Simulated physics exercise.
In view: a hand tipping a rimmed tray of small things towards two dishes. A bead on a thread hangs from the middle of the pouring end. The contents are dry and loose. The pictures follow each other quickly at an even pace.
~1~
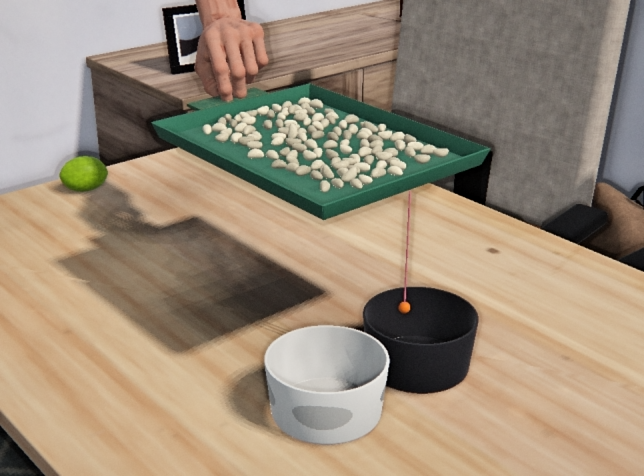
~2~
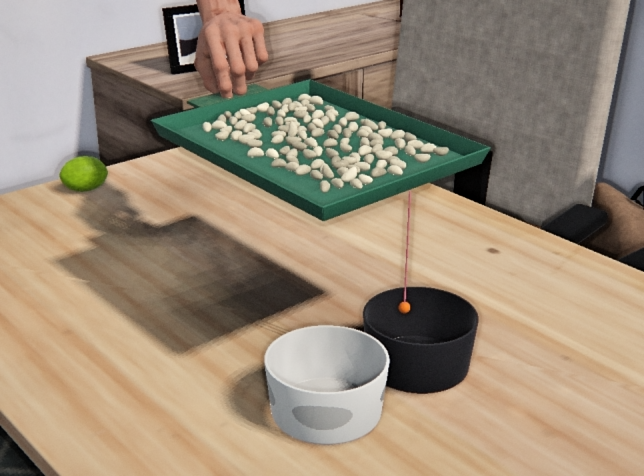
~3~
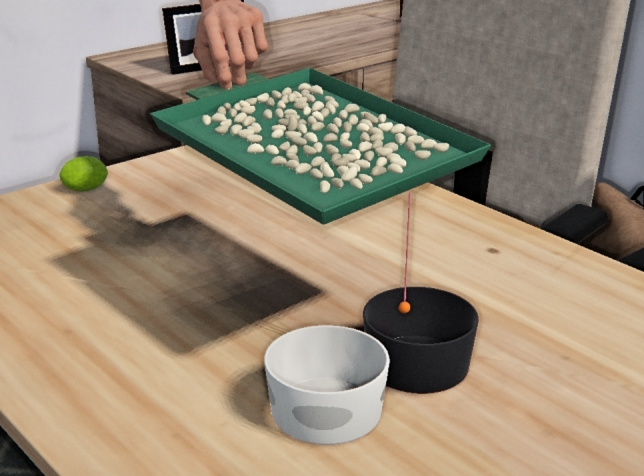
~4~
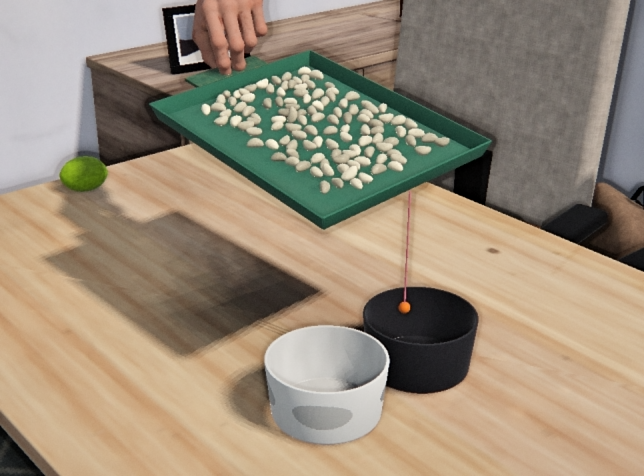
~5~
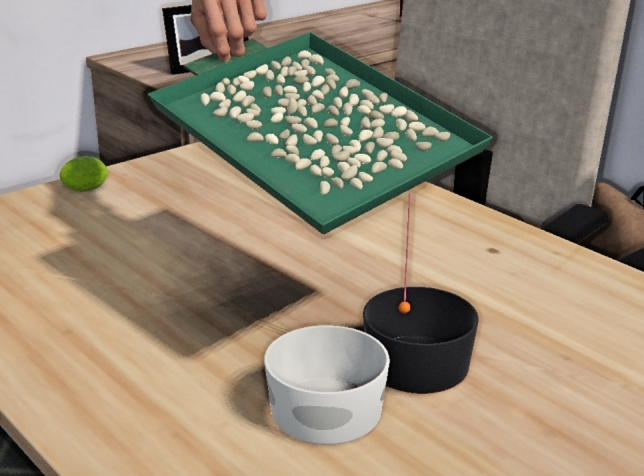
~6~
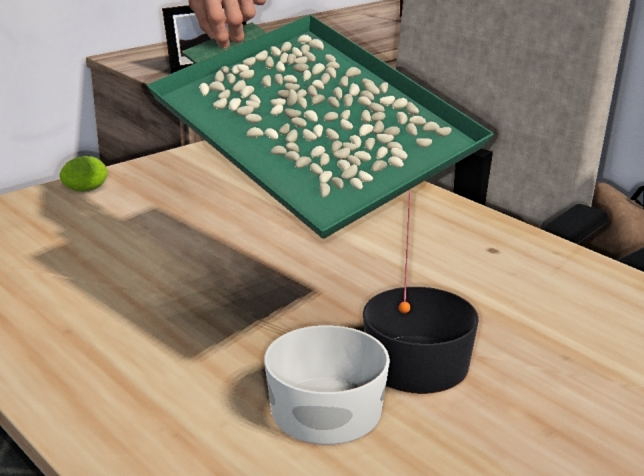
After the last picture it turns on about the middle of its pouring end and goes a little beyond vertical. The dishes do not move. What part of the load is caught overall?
In the dishes lies over half of it.
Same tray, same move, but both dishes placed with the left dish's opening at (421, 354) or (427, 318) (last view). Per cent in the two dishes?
Near 10 % and 0 %.
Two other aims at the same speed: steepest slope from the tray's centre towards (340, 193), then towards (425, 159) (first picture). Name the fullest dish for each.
First the dish on the left, then the right dish.
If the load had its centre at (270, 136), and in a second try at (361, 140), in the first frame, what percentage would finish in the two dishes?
Near 90 % and 90 %.
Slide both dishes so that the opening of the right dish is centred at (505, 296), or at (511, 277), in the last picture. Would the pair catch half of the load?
First less than half, then under half.
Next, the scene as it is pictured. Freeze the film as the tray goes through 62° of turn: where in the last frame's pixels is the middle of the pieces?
Near (326, 198).
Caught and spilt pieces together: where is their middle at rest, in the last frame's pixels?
Close to (325, 398).
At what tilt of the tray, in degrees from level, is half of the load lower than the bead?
Near 90 degrees.
Soon, tray tipped steeply; most on the tray; a stray few in the left dish; a small part in the air.
A while on, tray tipped right over; a small part on the tray; most in the left dish; a stray few in the right dish; a small part outside both; a small part in the air.
Towards the end, tray tipped past a quarter turn; nearly all in the left dish; a stray few in the right dish; a small part outside both.
Finally, tray tipped past a quarter turn; nearly all in the left dish; a stray few in the right dish; a small part outside both.
